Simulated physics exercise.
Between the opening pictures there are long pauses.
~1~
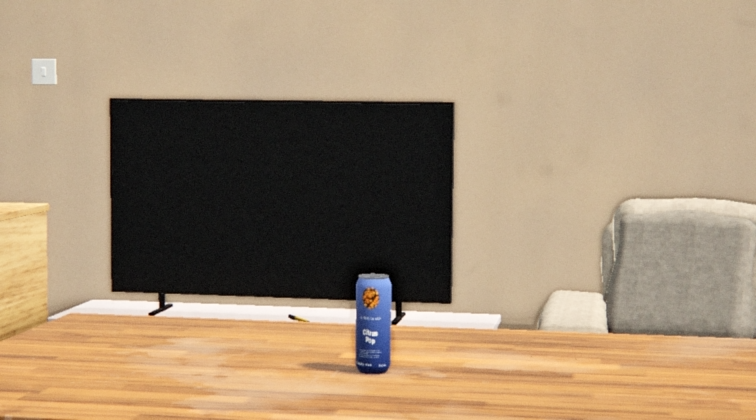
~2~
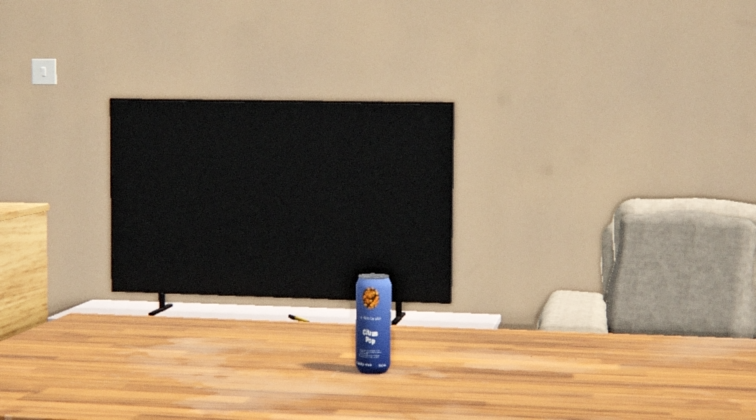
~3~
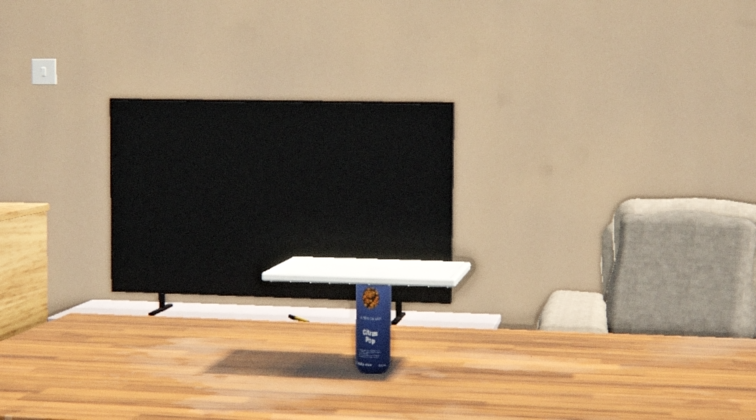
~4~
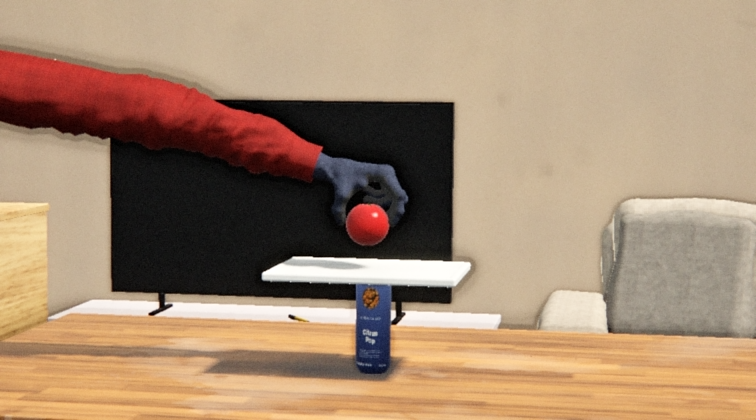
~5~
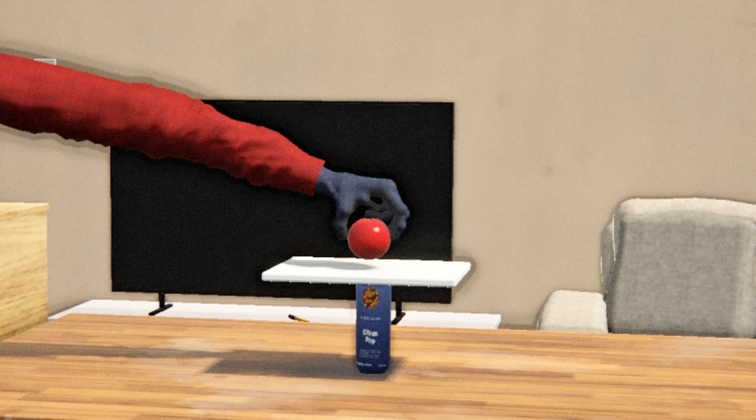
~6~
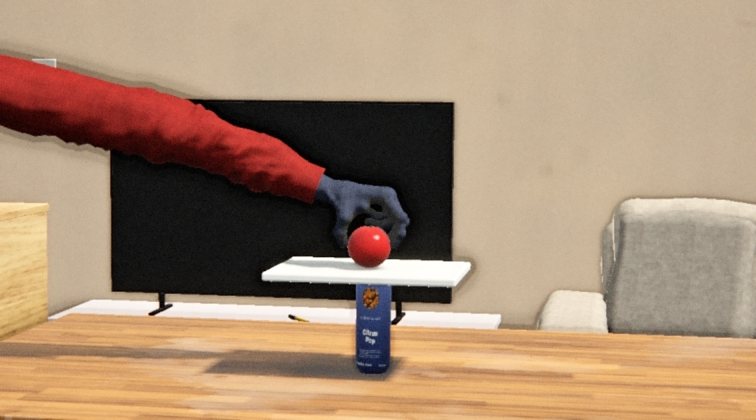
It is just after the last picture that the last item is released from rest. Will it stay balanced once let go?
Yes. The result is a standing stack.
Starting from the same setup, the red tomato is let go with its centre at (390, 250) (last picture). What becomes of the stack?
After that, it remains intact.
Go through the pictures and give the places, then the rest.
The last thing is not in view yet, in the first frame.
The last thing is not in view yet, in the second frame.
The last thing is not in view yet; white lid (369, 271), in the third frame.
Coming down; red tomato (367, 224); white lid (369, 271), in the fourth frame.
Coming down; red tomato (369, 239); white lid (369, 271), in the fifth frame.
Set down, still held; red tomato (369, 247); white lid (369, 271), in the sixth frame.
Then, 0.60 s after the last picture, nothing has stirred.
Then, 1.40 s after the last picture, red tomato resting near (369, 247).
At rest, all 3 in place. Seen from the same camera at the end, red tomato near (369, 247). The stack stays up.
